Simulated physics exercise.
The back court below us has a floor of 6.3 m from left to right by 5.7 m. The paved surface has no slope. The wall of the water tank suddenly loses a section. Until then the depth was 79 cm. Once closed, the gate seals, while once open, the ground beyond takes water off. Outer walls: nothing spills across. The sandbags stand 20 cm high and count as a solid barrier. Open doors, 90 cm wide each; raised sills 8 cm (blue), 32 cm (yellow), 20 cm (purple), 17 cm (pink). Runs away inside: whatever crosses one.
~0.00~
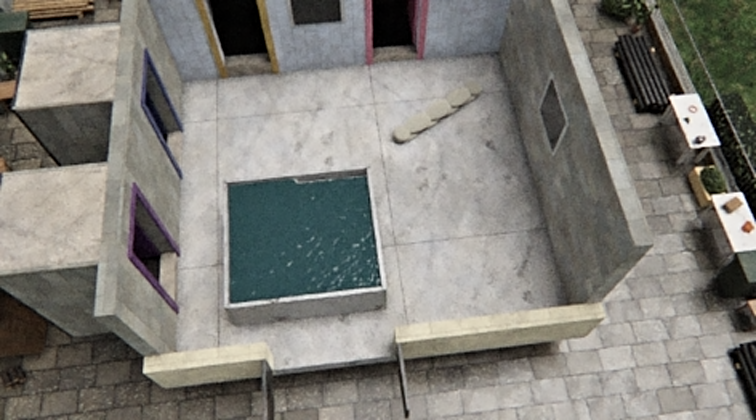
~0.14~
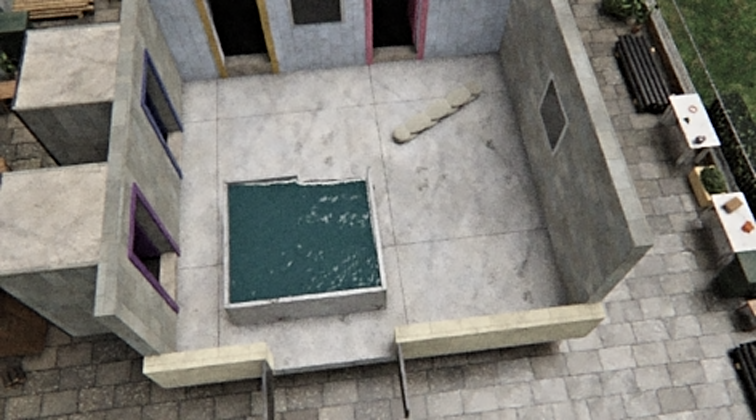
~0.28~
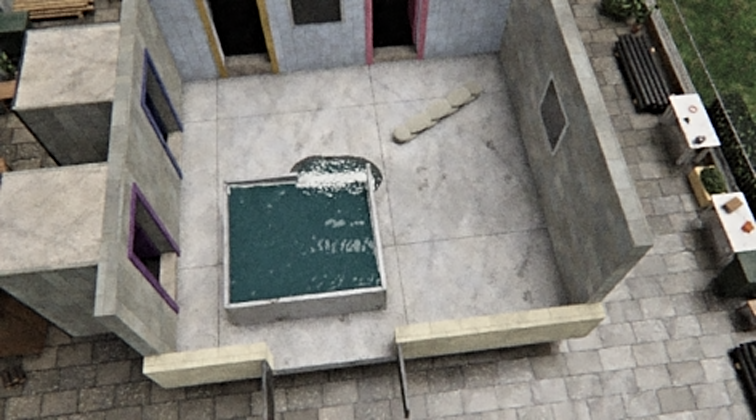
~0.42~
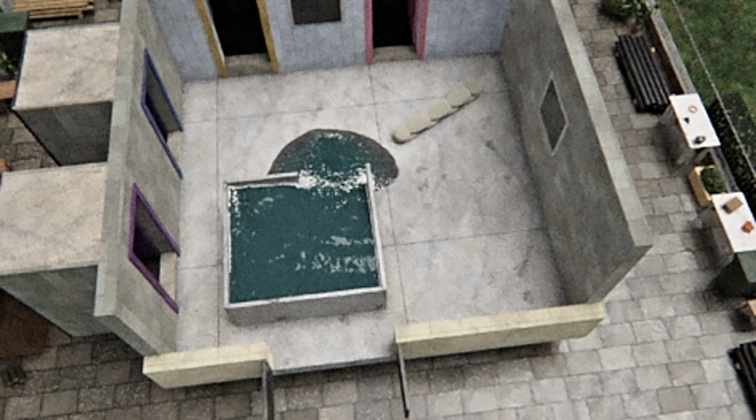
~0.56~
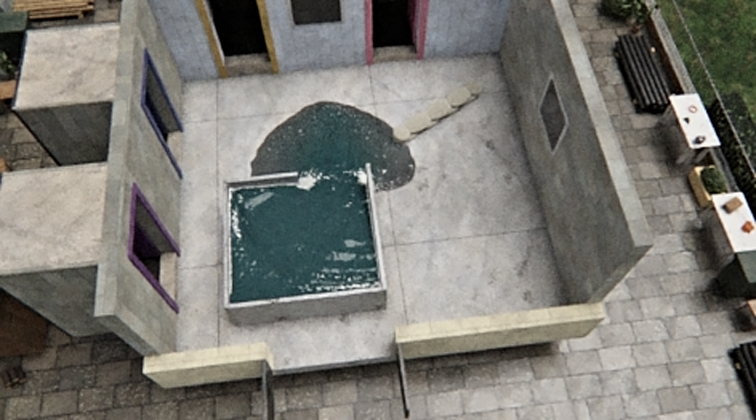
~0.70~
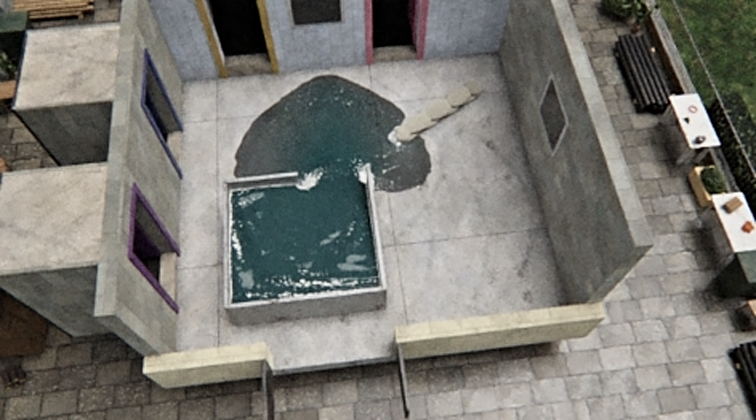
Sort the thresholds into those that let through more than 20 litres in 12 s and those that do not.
Sorted: Blue door lets more through; yellow door does not; purple door does not; pink door lets more through.
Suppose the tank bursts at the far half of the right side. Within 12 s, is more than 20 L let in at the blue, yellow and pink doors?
Log - blue: Threshold topped, yellow: Threshold not reached, pink: Threshold not reached.
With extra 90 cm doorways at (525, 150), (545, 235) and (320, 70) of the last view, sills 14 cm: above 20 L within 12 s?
Note, doorways in listed order: Stays short, stays short, goes beyond.
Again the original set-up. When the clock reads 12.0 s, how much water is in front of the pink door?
Reading: Close to 10.0 cm.
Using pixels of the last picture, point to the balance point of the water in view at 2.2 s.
Around (322, 182).
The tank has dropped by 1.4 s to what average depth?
Some 55 cm on average.
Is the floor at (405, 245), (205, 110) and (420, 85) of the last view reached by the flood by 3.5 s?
The first point is not yet hit, the second is awash and the third is awash.
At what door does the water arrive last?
The answer is the purple door.
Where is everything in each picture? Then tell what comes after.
Still water, 79 cm deep, in the water tank at (302, 235), in the first frame.
Water pours out on the water tank's far side and has run 0.6 m, to a hidden place; typically 7 cm deep outside, 79 cm at the water tank's back, in the second frame.
Water pours out on the water tank's far side and has run 0.9 m, to (301, 165); typically 12 cm deep outside, 79 cm at the water tank's back, in the third frame.
The front is at (312, 134), 1.4 m from the gap on the water tank's far side; 2.2 m2 of floor is under water; 79 cm left at the back of the water tank, in the fourth frame.
The front is at (313, 108), 2.0 m from the gap on the water tank's far side; 4.0 m2 of floor is under water; 76 cm left at the back of the water tank, in the fifth frame.
The front is at (335, 79), 2.7 m from the gap on the water tank's far side; 5.9 m2 of floor is under water; 67 cm left at the back of the water tank, in the sixth frame.
After 1.4 s water covers 35 % of the floor and is deepest (42 cm) near (344, 187); blue door not reached, yellow door 21 cm at the sill, 0 L in, purple door not reached, pink door 28 cm at the sill, 1 L in.
After 2.2 s water covers 45 % of the floor and is deepest (38 cm) near (331, 69); blue door 2 cm at the sill, 0 L in, yellow door 26 cm at the sill, 0 L in, purple door not reached, pink door 33 cm at the sill, 55 L in.
After 3.5 s water covers 60 % of the floor and is deepest (34 cm) near (473, 56); blue door 12 cm at the sill, 3 L in, yellow door 17 cm at the sill, 0 L in, purple door not reached, pink door 22 cm at the sill, 111 L in.
After 7.0 s water covers 95 % of the floor and is deepest (19 cm) near (438, 103); blue door 11 cm at the sill, 31 L in, yellow door 14 cm at the sill, 0 L in, purple door 9 cm at the sill, 0 L in, pink door 16 cm at the sill, 126 L in.
After 12.0 s water covers 95 % of the floor and is deepest (16 cm) near (177, 366); blue door 11 cm at the sill, 58 L in, yellow door 12 cm at the sill, 0 L in, purple door 15 cm at the sill, 0 L in, pink door 10 cm at the sill, 127 L in.
